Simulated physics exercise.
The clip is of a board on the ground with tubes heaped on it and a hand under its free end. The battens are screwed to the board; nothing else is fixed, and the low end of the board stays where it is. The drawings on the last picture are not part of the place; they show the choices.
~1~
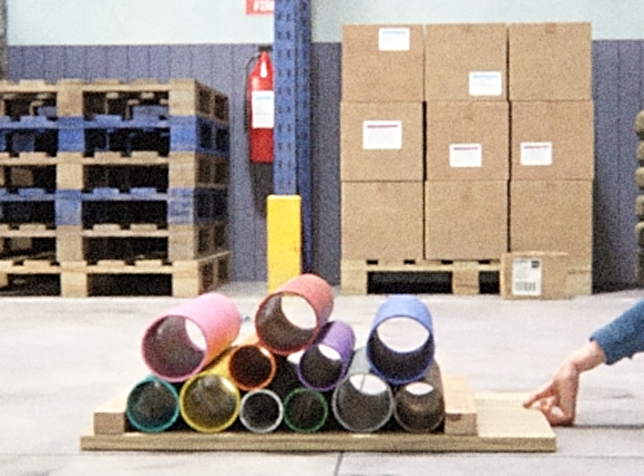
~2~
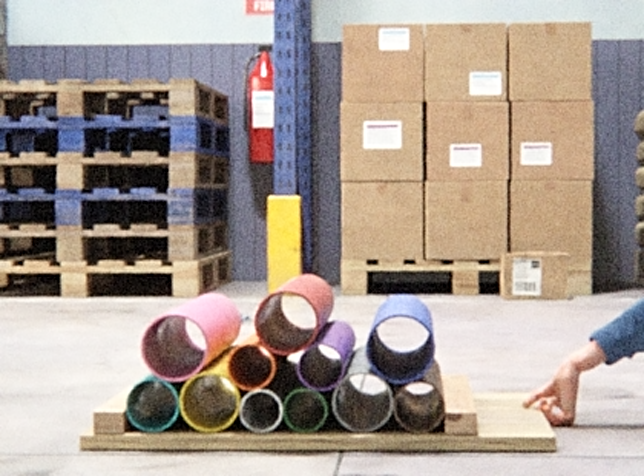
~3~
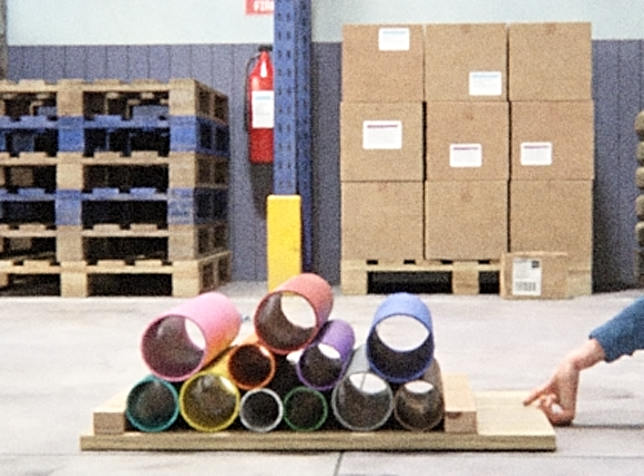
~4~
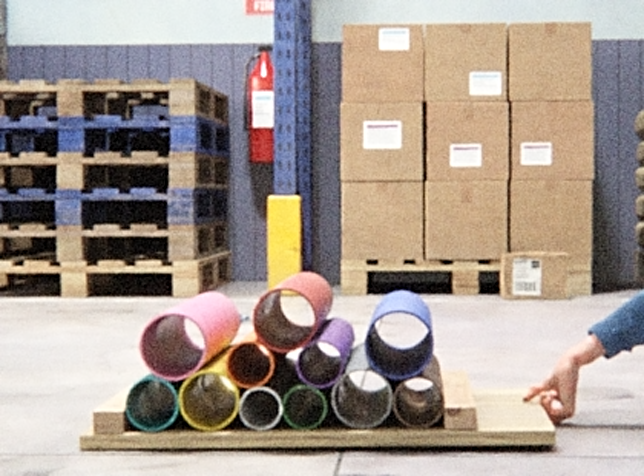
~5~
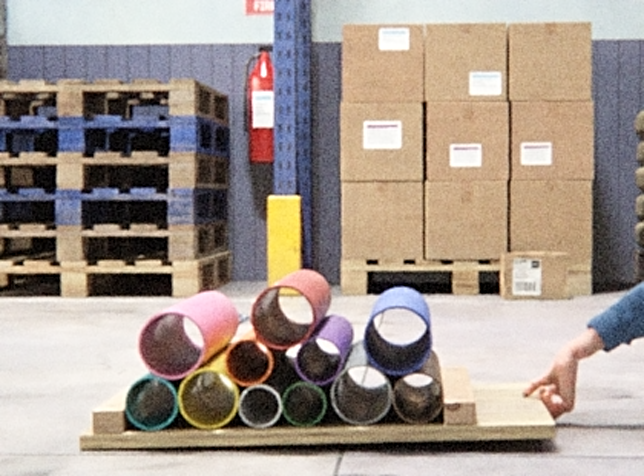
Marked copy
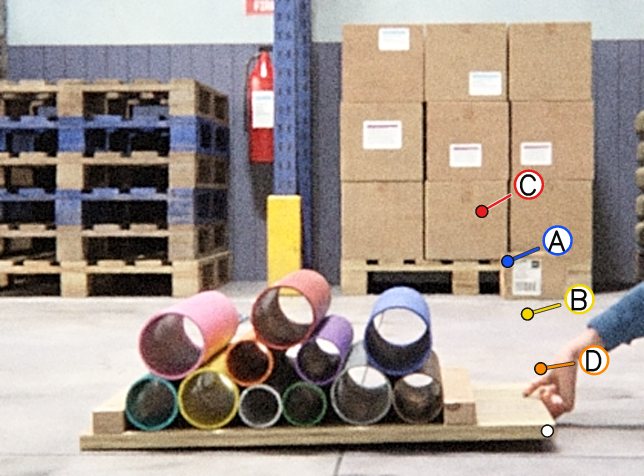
Colourful tubes heaped between battens on a wooden board, a hand at right slightly lifting the free end off the floor.
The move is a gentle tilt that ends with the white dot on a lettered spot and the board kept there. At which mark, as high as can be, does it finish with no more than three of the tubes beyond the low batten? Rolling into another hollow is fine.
Raise it to C.
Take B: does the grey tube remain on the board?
The grey tube: Yes.
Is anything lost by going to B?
At B: No.
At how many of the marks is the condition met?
Four of them.
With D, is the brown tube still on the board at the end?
Yes, with D.
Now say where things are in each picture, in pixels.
In the first frame, yellow tube (210, 402); white tube (261, 411); green tube (305, 410).
In the second frame, green tube (305, 410); grey tube (363, 402).
In the third frame, board (326, 407); grey tube (363, 401); brown tube (419, 406); pink tube (174, 347).
In the fourth frame, board (326, 405); turquoise tube (152, 404); yellow tube (209, 400).
In the fifth frame, board (325, 403); turquoise tube (151, 403); yellow tube (209, 398).
On the marked copy, A at (508, 261); B at (528, 314); C at (482, 211); D at (540, 369); the white dot at (548, 431).
With C. Early on, board at 17°.
Further on, board at 30°.
At the end, board at 30°, two over the low batten (pink, red).
As for the rest, A one over the low batten (pink); B none over the low batten; D none over the low batten.
